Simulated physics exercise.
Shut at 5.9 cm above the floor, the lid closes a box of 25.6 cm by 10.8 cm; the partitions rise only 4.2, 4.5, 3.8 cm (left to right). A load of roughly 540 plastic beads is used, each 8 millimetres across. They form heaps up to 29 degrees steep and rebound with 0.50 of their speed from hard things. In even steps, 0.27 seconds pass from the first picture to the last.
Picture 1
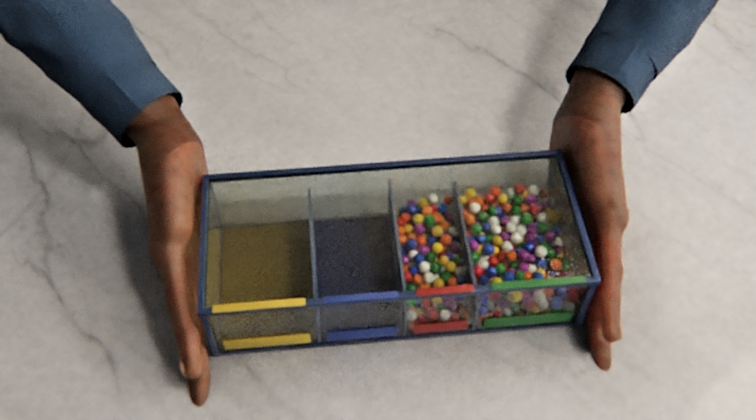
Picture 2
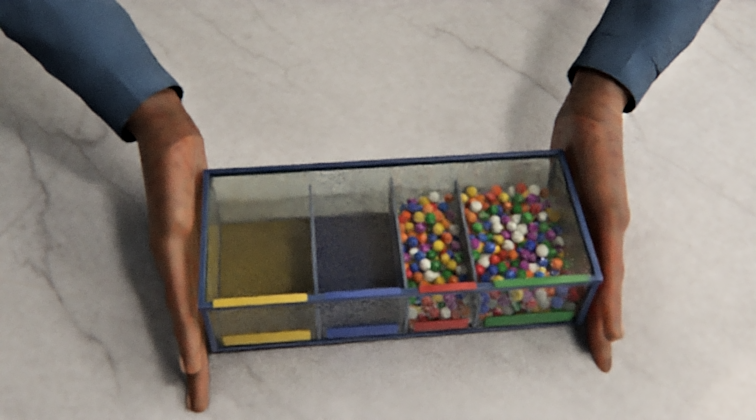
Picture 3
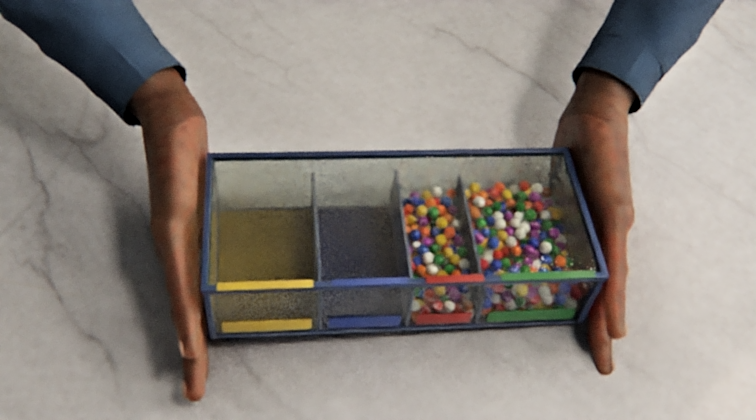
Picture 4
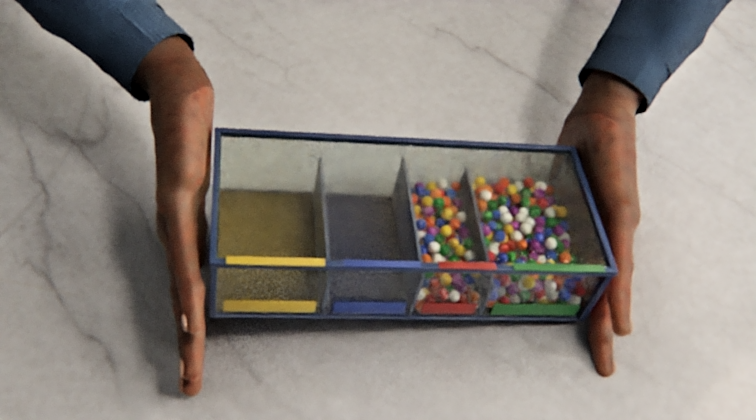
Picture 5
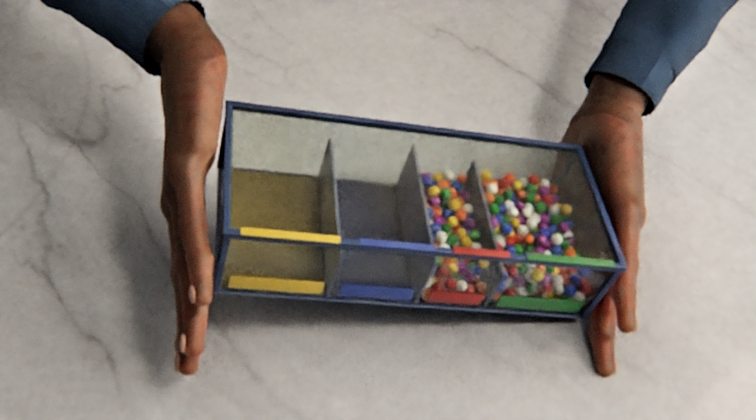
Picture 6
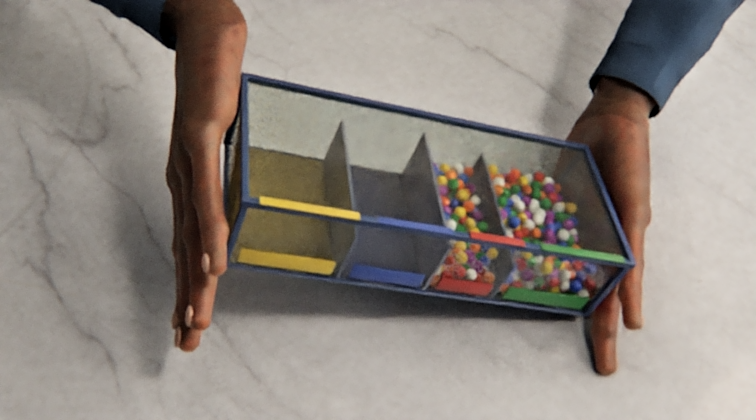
Two hands tilt a clear divided box of colorful beads, raising its left side.
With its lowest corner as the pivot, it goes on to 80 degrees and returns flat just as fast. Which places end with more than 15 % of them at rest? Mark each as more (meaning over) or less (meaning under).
Red compartment - more; blue compartment - less; green compartment - more; yellow compartment - less.
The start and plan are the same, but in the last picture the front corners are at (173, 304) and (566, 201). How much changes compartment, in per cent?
Estimate: Around 40 %.
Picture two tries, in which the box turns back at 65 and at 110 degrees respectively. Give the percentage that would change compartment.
Close to 0 in a hundred first, and 25 in a hundred second.
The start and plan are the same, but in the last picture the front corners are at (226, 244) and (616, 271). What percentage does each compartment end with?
The compartments end with red 25 per cent, blue 0 per cent, green 75 per cent and yellow 0 per cent.
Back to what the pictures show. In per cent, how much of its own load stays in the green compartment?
Roughly 100 per cent.
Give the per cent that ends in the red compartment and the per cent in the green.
The red one gets 25 per cent and the green one 75 per cent.
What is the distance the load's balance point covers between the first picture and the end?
1.0 cm or thereabouts.
Then, 0.69 s after the last picture, tilt 79 degrees; red 30 %, green 70 %.
Then, 1.16 s after the last picture, tilt 33 degrees; red 25 %, green 75 %.
Then, 1.69 s after the last picture, tilt 0 degrees; red 25 %, green 75 %.
In the end, red 25 %, blue 0 %, green 75 %, yellow 0 %.
